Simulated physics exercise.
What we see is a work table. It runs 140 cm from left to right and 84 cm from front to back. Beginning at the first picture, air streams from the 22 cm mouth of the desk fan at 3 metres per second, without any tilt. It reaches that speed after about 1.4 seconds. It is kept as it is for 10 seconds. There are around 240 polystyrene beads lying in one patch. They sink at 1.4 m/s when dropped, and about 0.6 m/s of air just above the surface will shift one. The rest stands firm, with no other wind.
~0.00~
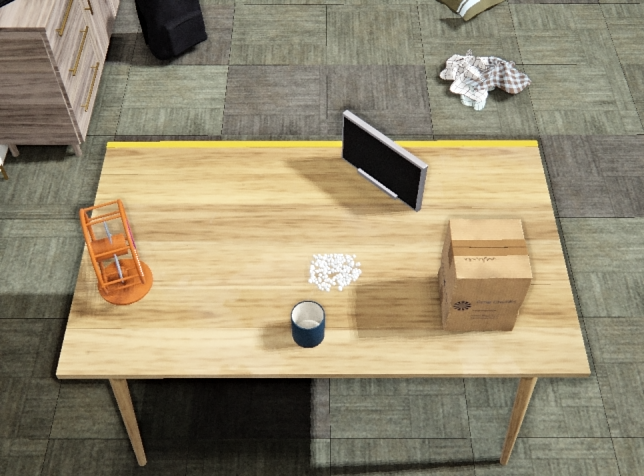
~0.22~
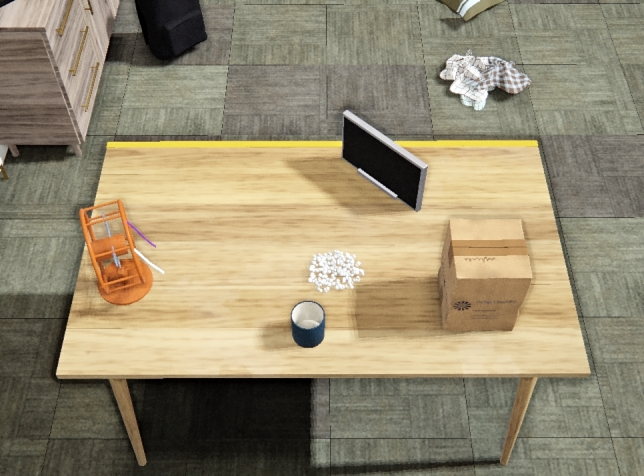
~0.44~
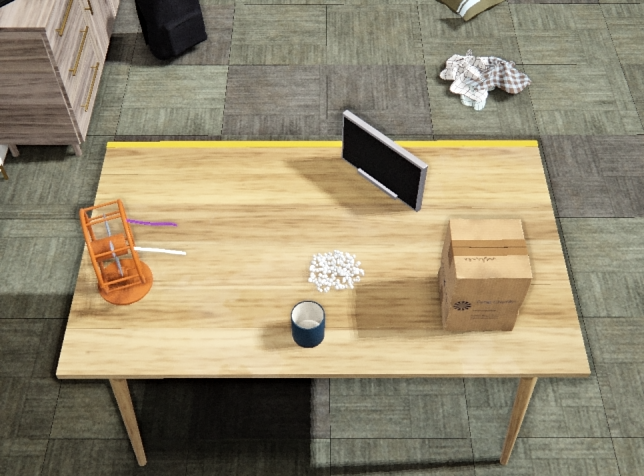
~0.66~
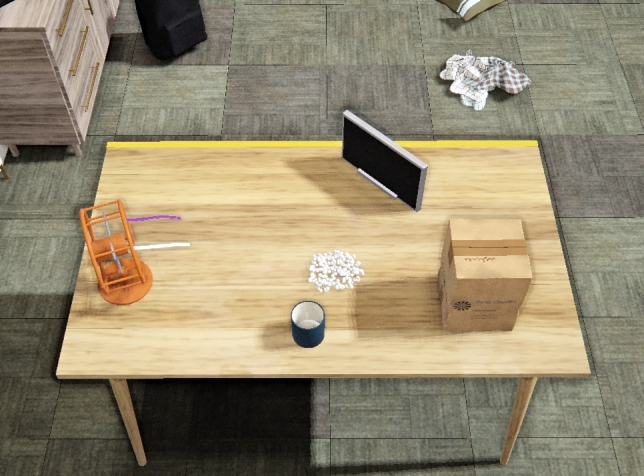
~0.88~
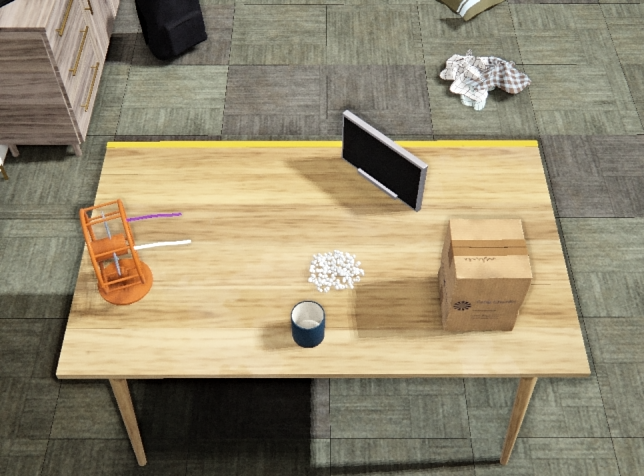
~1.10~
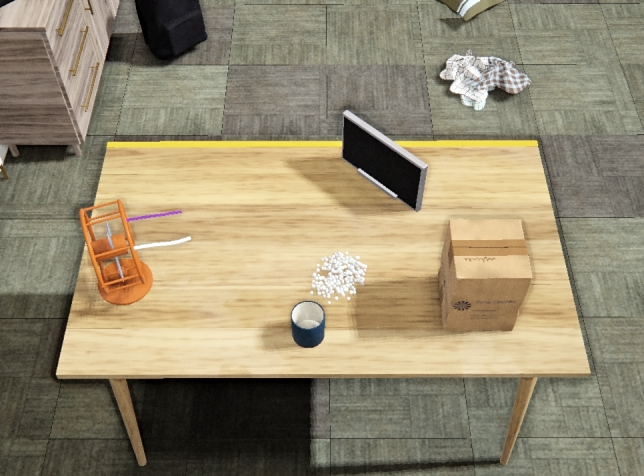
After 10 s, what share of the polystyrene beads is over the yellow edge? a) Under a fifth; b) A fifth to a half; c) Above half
Under a fifth.
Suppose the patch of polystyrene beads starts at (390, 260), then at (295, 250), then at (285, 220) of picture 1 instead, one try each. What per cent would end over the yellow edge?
Going through the three spots in order, you'd get 0 percent, 1 percent and 70 percent.
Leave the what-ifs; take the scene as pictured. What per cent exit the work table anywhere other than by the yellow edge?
My best guess is roughly 60 %.
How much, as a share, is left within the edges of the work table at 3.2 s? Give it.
Estimated share: Some 40 %.
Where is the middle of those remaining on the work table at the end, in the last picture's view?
(391, 326).
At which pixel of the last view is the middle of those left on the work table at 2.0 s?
(391, 326), roughly.
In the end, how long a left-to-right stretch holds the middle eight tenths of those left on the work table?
Looks like some 30 cm to me.
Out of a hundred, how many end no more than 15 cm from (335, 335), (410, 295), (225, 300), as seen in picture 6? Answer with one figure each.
Taking the spots one by one, around 20 %, 15 % and 0 %.
After 2.0 s, 0 % are over the yellow edge; the middle of those still in play is near (407, 332); 20 % have settled or left.
After 3.2 s, 0 % are over the yellow edge; the middle of those still in play is near (391, 326); 82 % have settled or left.
After 5.5 s, 0 % are over the yellow edge; the middle of those still in play is near (391, 326); 85 % have settled or left.
After 10.0 s, at the end, 0 % are over the yellow edge; the middle of those still in play is near (391, 326).
